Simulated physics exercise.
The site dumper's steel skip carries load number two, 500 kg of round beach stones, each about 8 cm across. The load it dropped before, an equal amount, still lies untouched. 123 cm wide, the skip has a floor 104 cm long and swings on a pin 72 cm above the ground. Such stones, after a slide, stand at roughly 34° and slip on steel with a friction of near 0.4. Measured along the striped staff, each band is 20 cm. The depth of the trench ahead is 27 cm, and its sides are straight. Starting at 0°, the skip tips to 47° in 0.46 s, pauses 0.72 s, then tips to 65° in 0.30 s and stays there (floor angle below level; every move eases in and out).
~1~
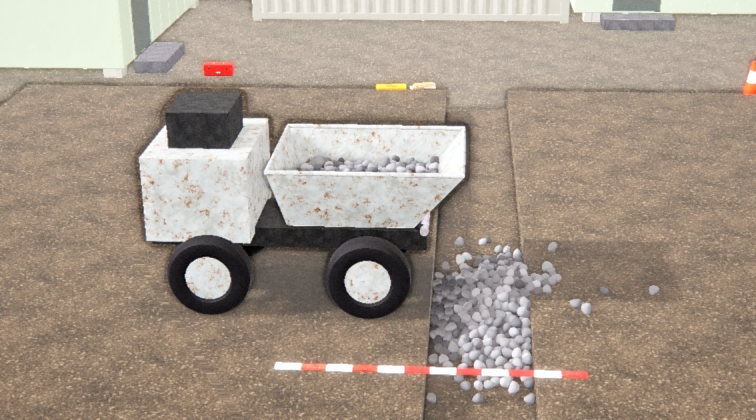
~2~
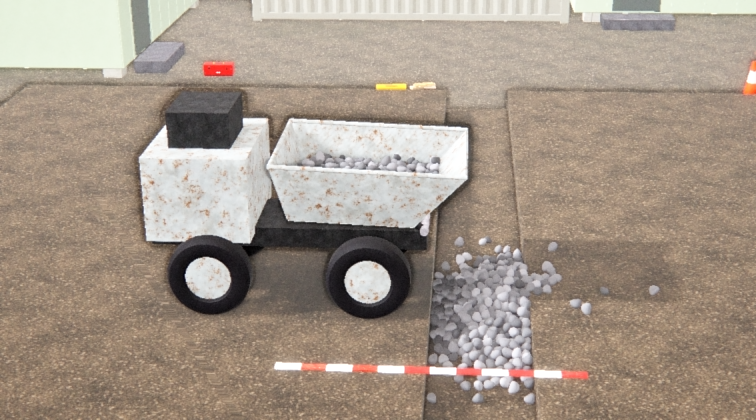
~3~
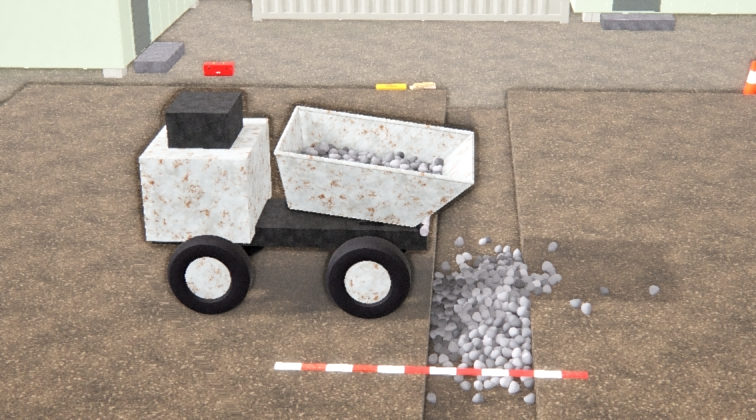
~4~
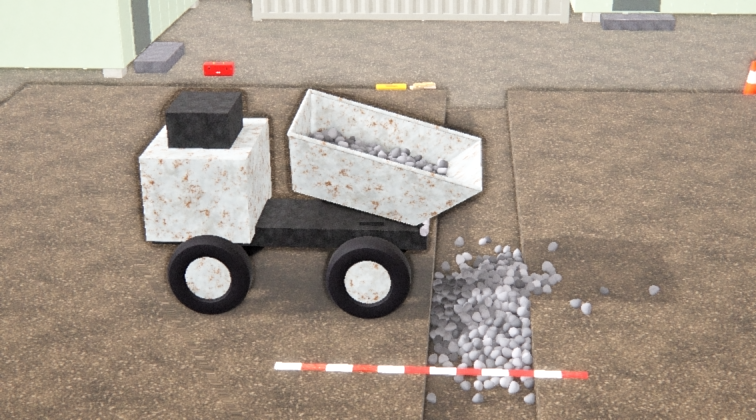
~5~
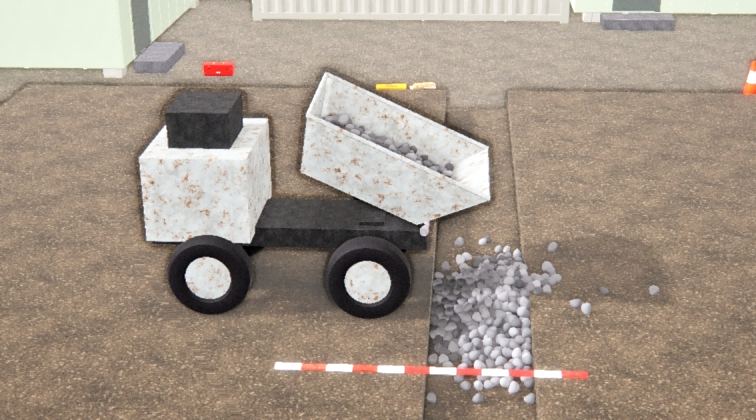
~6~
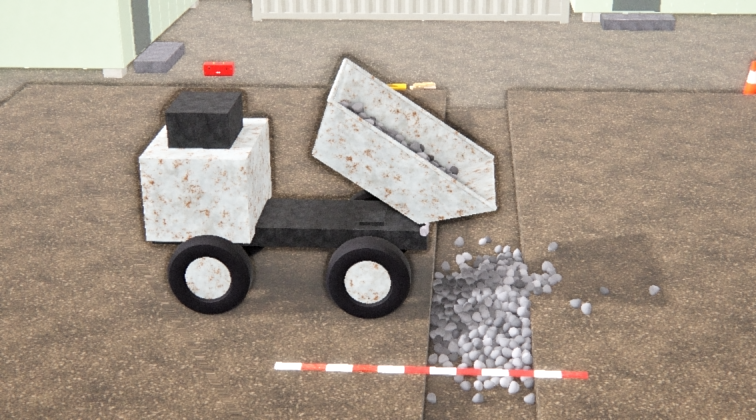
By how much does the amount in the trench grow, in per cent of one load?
About 30 per cent.
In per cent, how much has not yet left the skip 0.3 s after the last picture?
Roughly 100 per cent remains inside.
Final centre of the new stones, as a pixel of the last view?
Centre: Approx. (551, 286).
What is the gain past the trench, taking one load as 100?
Close to 70 parts in a hundred.
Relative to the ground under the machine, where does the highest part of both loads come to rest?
Roughly 30 cm higher than the ground.
Then, 0.1 s after the last picture the floor is at 45°; in per cent of one load, 100 in the skip, 97 in the trench, 3 past the trench; the foremost stones are at (579, 283).
Then, 0.3 s after the last picture the floor is at 47°; in per cent of one load, 100 in the skip, 97 in the trench, 3 past the trench; the foremost stones are at (579, 283).
Then, 1.6 s after the last picture the floor is at 65°; in per cent of one load, 42 in the skip, 112 in the trench, 45 past the trench; the foremost stones are at (722, 288).
Then, 4.4 s after the last picture the floor is at 65°; in per cent of one load, 0 in the skip, 126 in the trench, 74 past the trench; the foremost stones are at (747, 286). Net gain in the trench, 30.
